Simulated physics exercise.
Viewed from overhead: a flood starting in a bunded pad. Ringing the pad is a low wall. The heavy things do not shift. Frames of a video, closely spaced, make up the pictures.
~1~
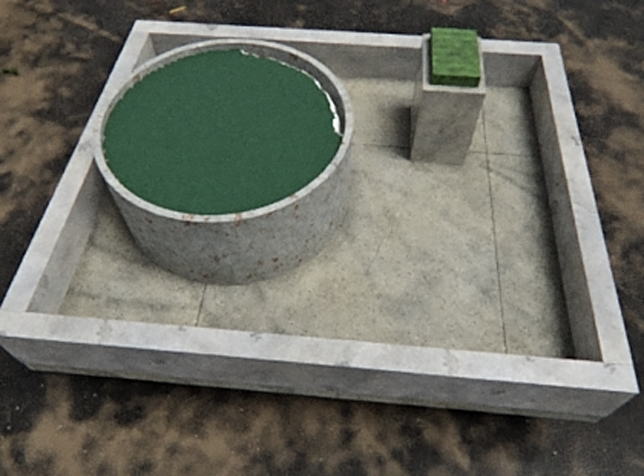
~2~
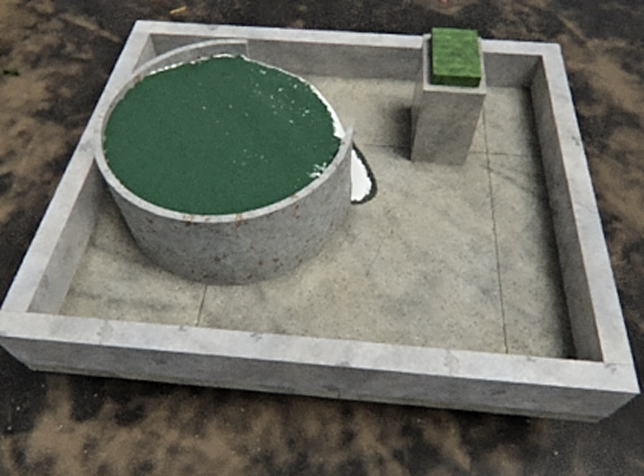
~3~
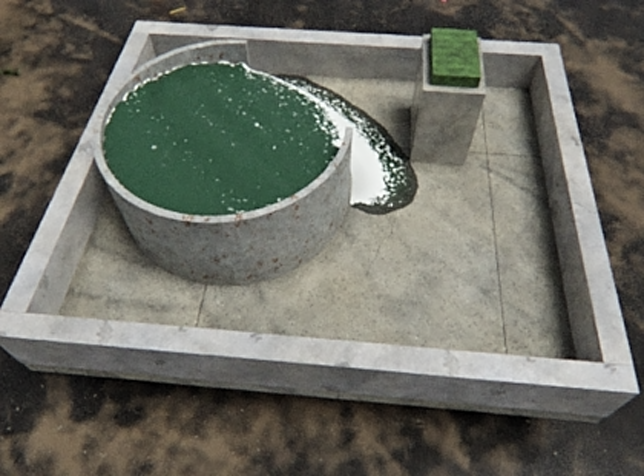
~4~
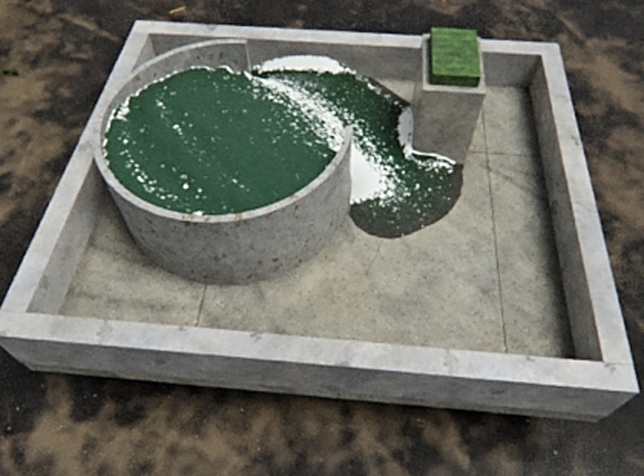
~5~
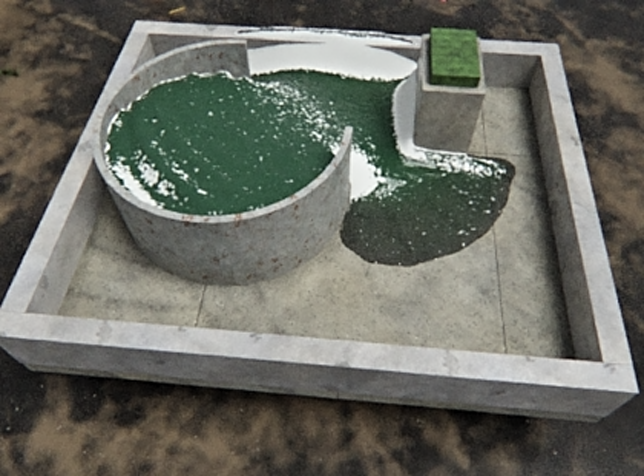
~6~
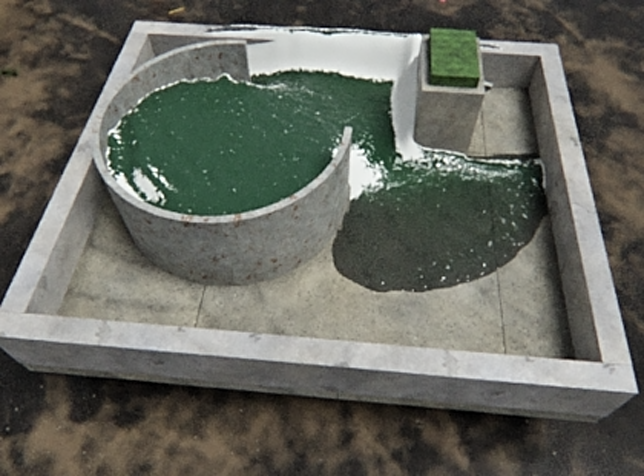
On a walled concrete pad, green water pours from a round pool's far side and spreads right around a post.
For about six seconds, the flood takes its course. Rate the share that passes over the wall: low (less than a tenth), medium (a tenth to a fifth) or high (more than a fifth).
Low.
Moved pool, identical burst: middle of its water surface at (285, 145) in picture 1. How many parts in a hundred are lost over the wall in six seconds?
Estimated share: Around 6 %.
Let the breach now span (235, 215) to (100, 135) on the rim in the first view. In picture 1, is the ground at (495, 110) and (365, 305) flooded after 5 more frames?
Taking them as listed, I'd say unwetted and drenched.
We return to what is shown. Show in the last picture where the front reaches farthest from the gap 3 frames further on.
Somewhere around (552, 328).
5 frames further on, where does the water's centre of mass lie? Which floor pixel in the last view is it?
That comes out near (302, 158).
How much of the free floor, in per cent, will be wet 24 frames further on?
I'd estimate some 100 per cent.
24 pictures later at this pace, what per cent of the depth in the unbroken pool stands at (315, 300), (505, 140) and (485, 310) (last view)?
16, 16 and 35 in a hundred, in turn.
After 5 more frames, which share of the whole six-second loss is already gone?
Near 40 in a hundred.
A moment on, water covers 45 % of the floor; the low wall has let 1 % over.
Next, water covers 50 % of the floor; the low wall has let 3 % over.
Then, water covers 65 % of the floor; the low wall has let 6 % over.
Later, water covers 75 % of the floor; the low wall has let 6 % over.
In the end, water covers 75 % of the floor; the low wall has let 6 % over.
